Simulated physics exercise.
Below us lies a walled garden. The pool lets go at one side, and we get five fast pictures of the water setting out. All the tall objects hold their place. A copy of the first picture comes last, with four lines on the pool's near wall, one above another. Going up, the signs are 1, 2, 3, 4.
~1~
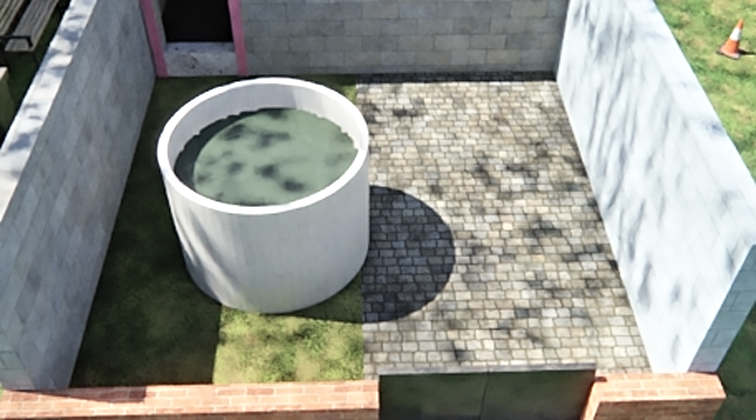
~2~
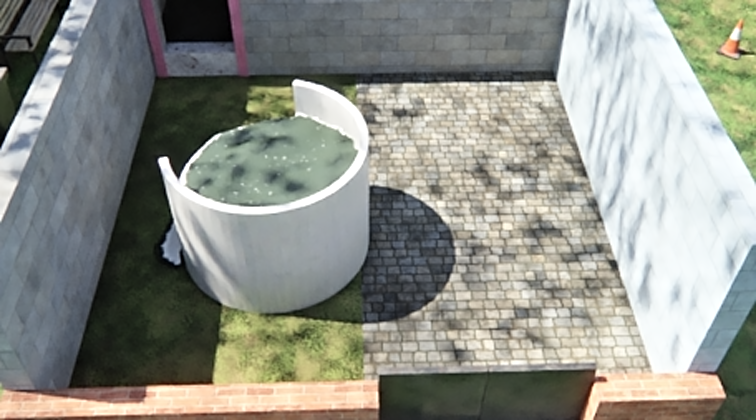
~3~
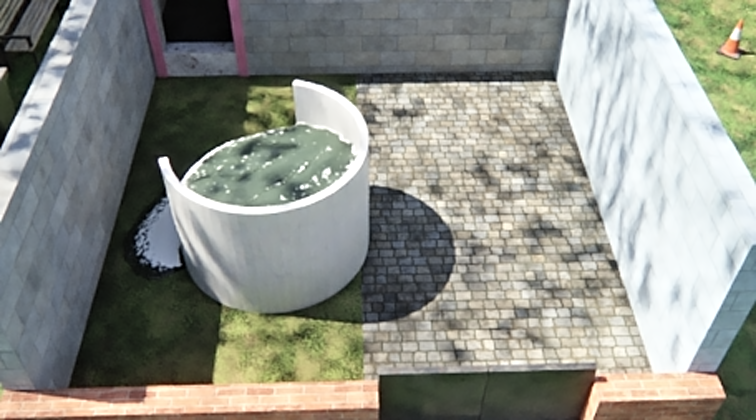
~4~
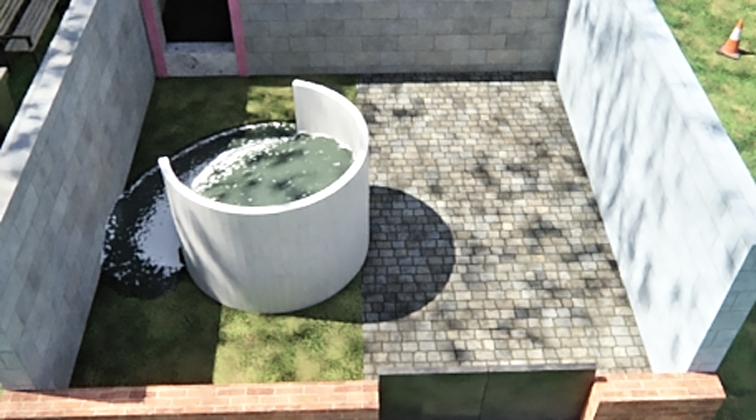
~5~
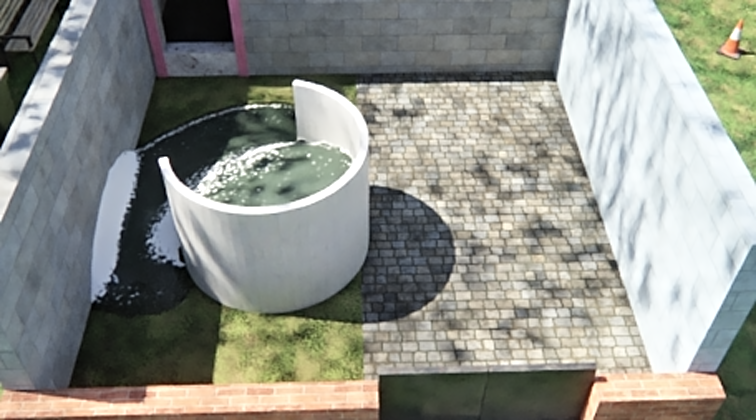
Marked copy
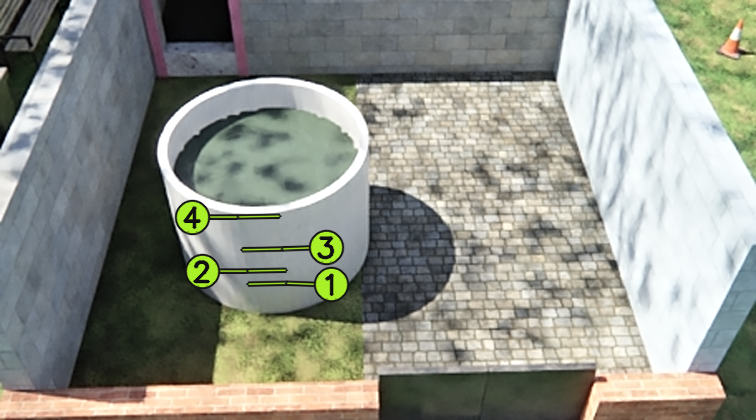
In a walled garden, the back left part of a round white pool's wall disappeared, and the dark green water poured out through the gap, spreading foamy across the grass to the left wall.
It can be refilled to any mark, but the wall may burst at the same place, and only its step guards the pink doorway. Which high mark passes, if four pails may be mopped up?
That is line 2.
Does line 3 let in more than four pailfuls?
Yes, that goes wrong.
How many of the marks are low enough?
Two of them.
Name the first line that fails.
3 it is.
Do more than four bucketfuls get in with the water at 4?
Yes, it does.
In lime, 1 at (267, 283); 2 at (266, 270); 3 at (262, 249); 4 at (258, 216); from the bottom up 1, 2, 3, 4.
With 1, nothing gets over.
With 2, a bucket or two gets in.
With 3, about 11 bucketfuls get in.
With 4, dozens of bucketfuls pour in.
